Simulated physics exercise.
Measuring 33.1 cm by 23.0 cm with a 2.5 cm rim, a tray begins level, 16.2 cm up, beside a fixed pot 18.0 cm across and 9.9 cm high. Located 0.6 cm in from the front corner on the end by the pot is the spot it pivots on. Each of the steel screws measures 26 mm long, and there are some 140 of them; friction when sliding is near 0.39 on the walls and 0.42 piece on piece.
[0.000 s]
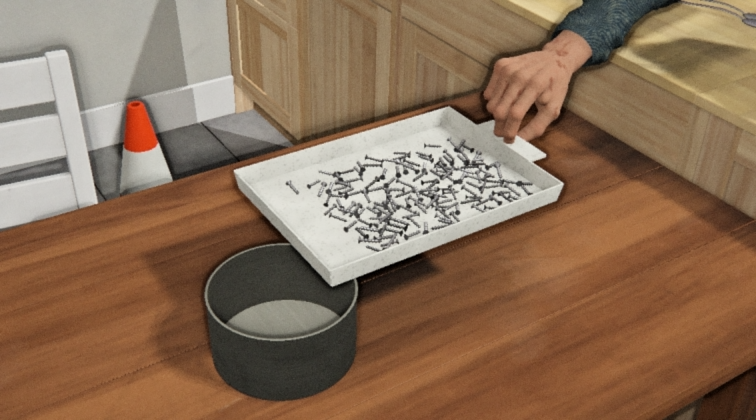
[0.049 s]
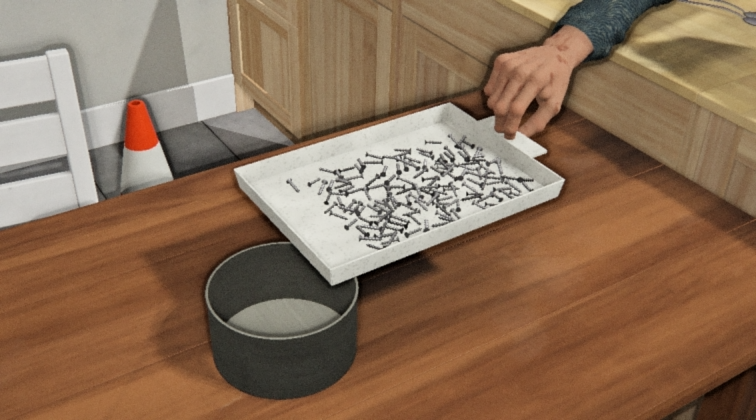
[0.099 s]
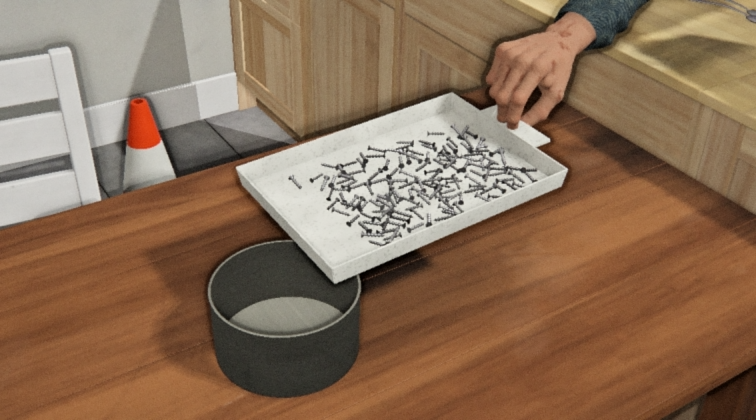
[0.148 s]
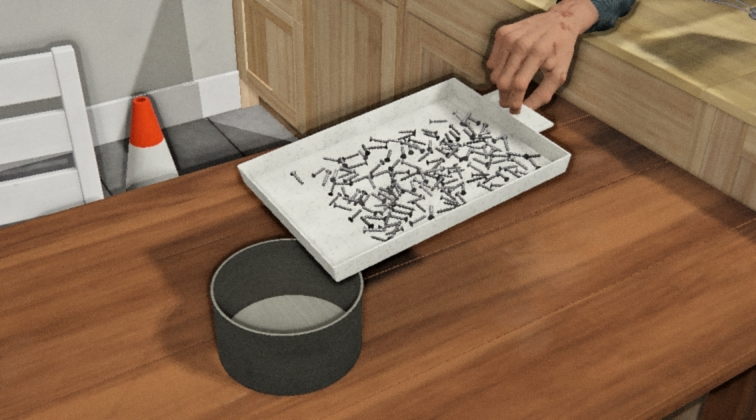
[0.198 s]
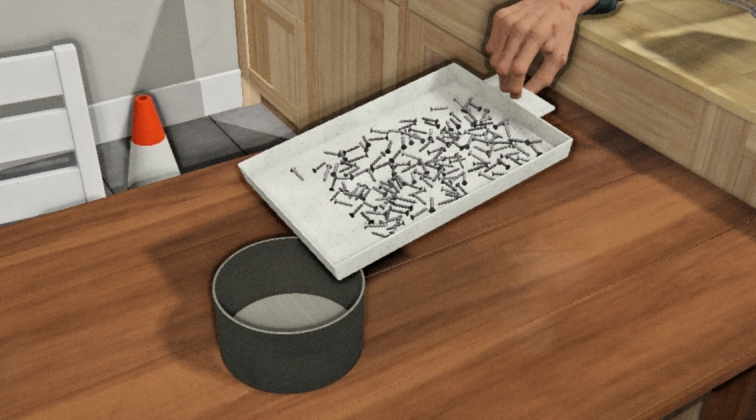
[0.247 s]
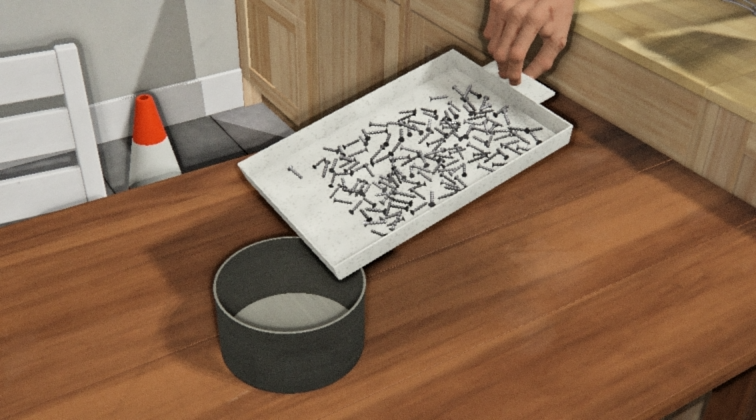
A hand lifting the right end of a white tray of scattered screws, tilting it toward a dark round pot on a wooden table.
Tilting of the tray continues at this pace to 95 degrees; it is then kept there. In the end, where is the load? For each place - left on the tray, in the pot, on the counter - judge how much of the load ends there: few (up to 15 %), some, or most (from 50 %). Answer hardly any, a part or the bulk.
Tray: Hardly any; pot: The bulk; counter: A part.
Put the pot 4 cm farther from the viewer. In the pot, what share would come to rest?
Then roughly 55 percent would land in it.
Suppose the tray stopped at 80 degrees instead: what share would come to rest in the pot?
Roughly 30 percent.
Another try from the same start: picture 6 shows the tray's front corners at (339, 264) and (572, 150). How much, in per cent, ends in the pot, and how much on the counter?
Pot 0; counter 100.
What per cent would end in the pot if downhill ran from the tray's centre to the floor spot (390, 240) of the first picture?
0 %.
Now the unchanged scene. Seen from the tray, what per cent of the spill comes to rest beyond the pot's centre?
About 90 %.
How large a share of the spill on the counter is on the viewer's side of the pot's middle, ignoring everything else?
Some 50 per cent.
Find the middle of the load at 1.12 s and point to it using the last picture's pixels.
I reckon close to (285, 232).
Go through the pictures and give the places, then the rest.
Tray tilt 0 degrees, front corners at (332, 268) and (559, 183); middle of the pieces at (417, 193); pot at (282, 288), in the first frame.
Tray tilt 1 degrees, front corners at (332, 267) and (560, 179); middle of the pieces at (418, 190), in the second frame.
Tray tilt 3 degrees, front corners at (334, 265) and (563, 169), lowest corner left front; middle of the pieces at (420, 183), in the third frame.
Tray tilt 6 degrees, front corners at (335, 264) and (566, 154), lowest corner left front; middle of the pieces at (422, 174), in the fourth frame.
Tray tilt 10 degrees, front corners at (336, 263) and (568, 139), lowest corner left front; middle of the pieces at (423, 165), in the fifth frame.
Tray tilt 14 degrees, front corners at (335, 264) and (568, 126), lowest corner left front; middle of the pieces at (423, 158); pot at (290, 281). The tray's pace is about 75 degrees a second, in the sixth frame.
After 0.77 s, tilt 52 degrees; the tray holds 100 %, the pot 0 %.
Then, at 1.12 s, tilt 78 degrees; the tray holds 70 %, the pot 20 %.
After 1.56 s, tilt 95 degrees; the tray holds 15 %, the pot 55 %.
By 2.9 s all is still; tray 0 %, pot 75 %, counter 25 %.
